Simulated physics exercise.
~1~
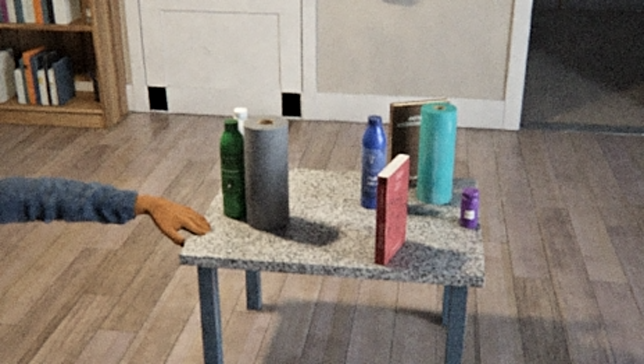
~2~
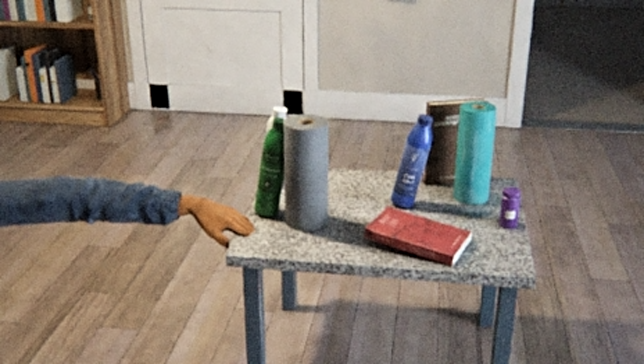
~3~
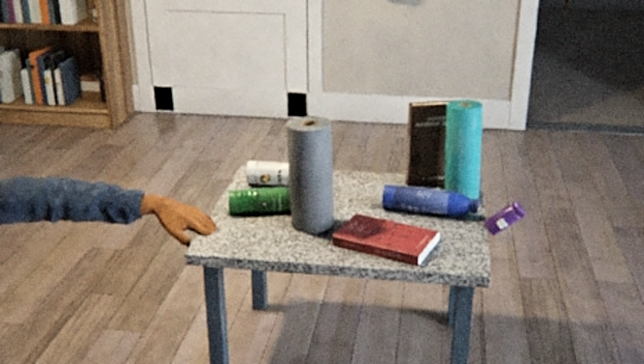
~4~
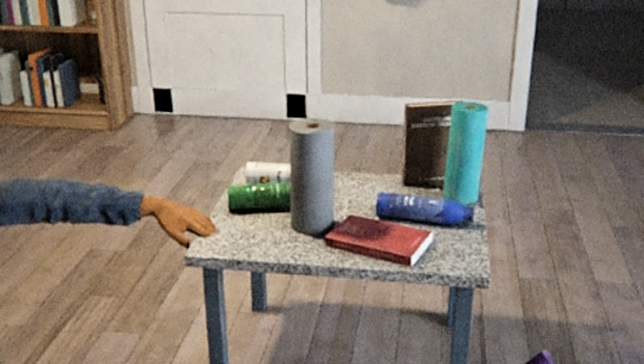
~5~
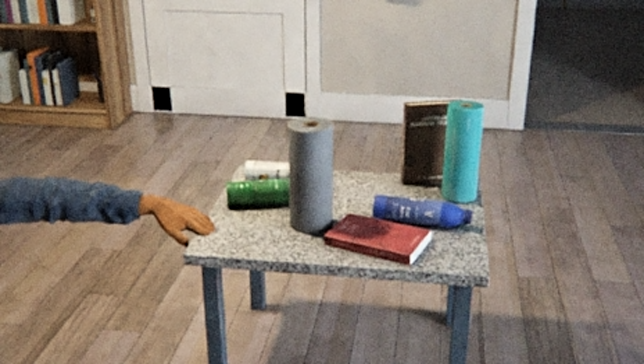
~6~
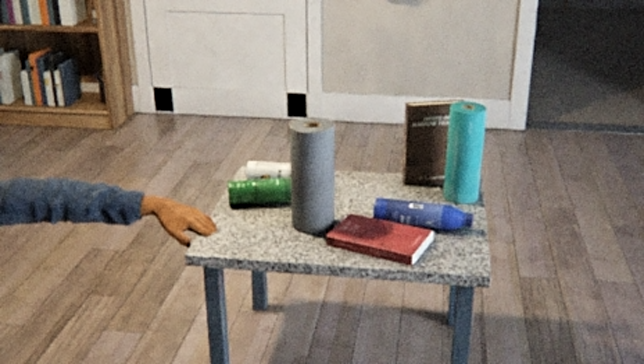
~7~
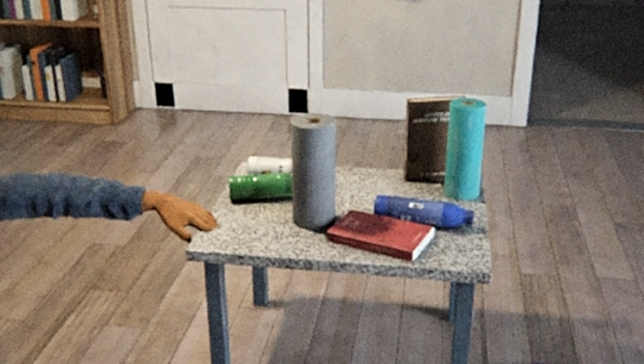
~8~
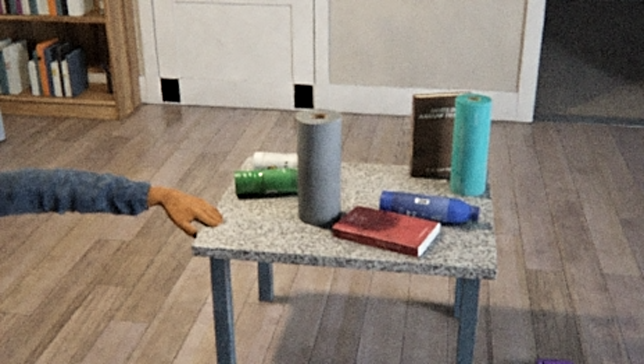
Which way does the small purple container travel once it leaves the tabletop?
It moves down, dropping past the right side of the table towards the floor.
An arm in a blue sleeve reaches in from the left, its hand at the edge of a speckled grey table, seen from slightly above in a wood-floored room with a bookcase behind. Green and white bottles and a grey roll stand on the left, with a blue bottle, red and brown books, a turquoise roll and a small purple container towards the right. The table slides right, the red book falls flat and the bottles tilt. It then jerks back left, toppling all three bottles, while the purple container drops off the right side. Both rolls and the brown book stay standing.
